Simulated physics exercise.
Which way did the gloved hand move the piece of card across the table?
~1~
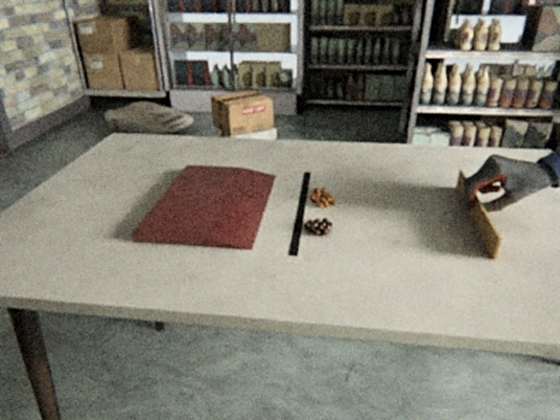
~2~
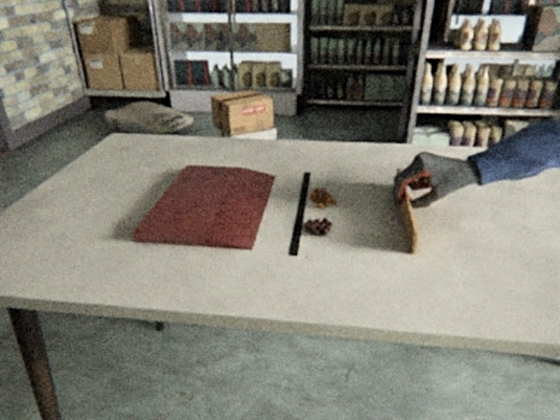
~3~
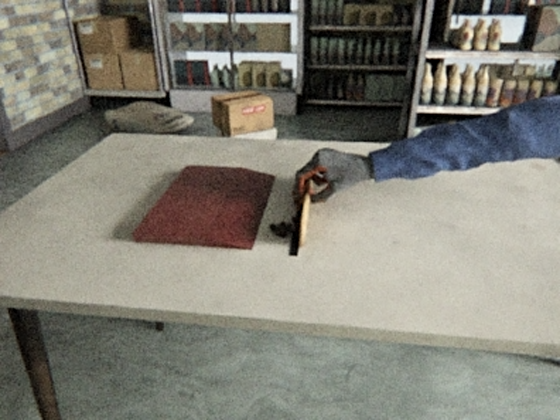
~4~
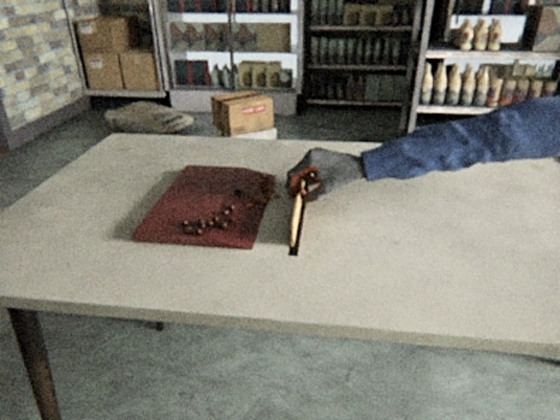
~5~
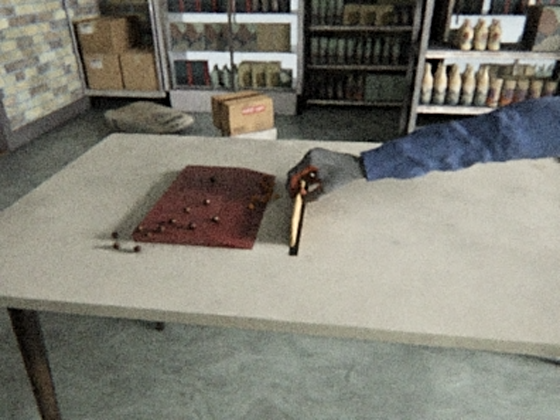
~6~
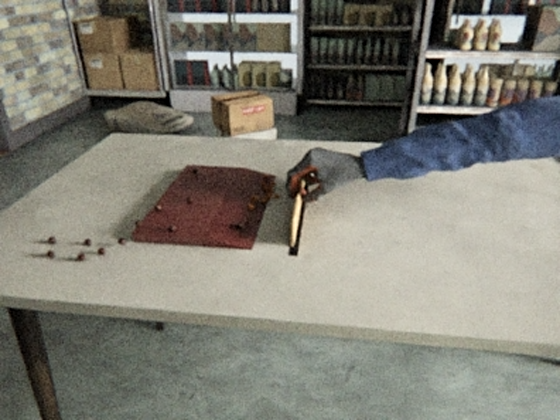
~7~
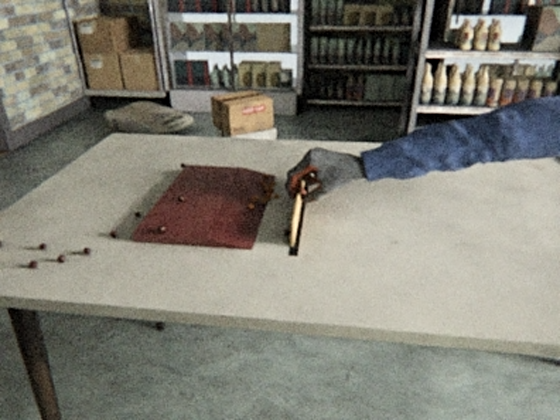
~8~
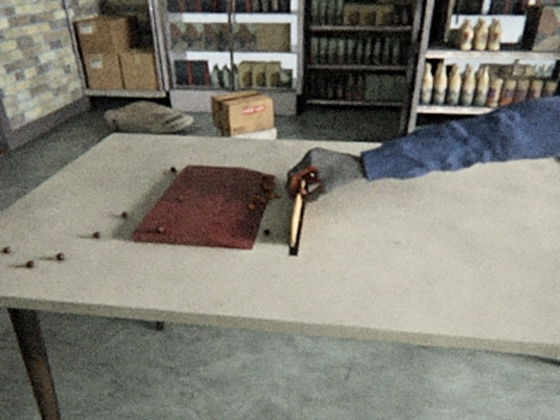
It moved the card to the left, toward the red slab, until it stopped at the black tape.
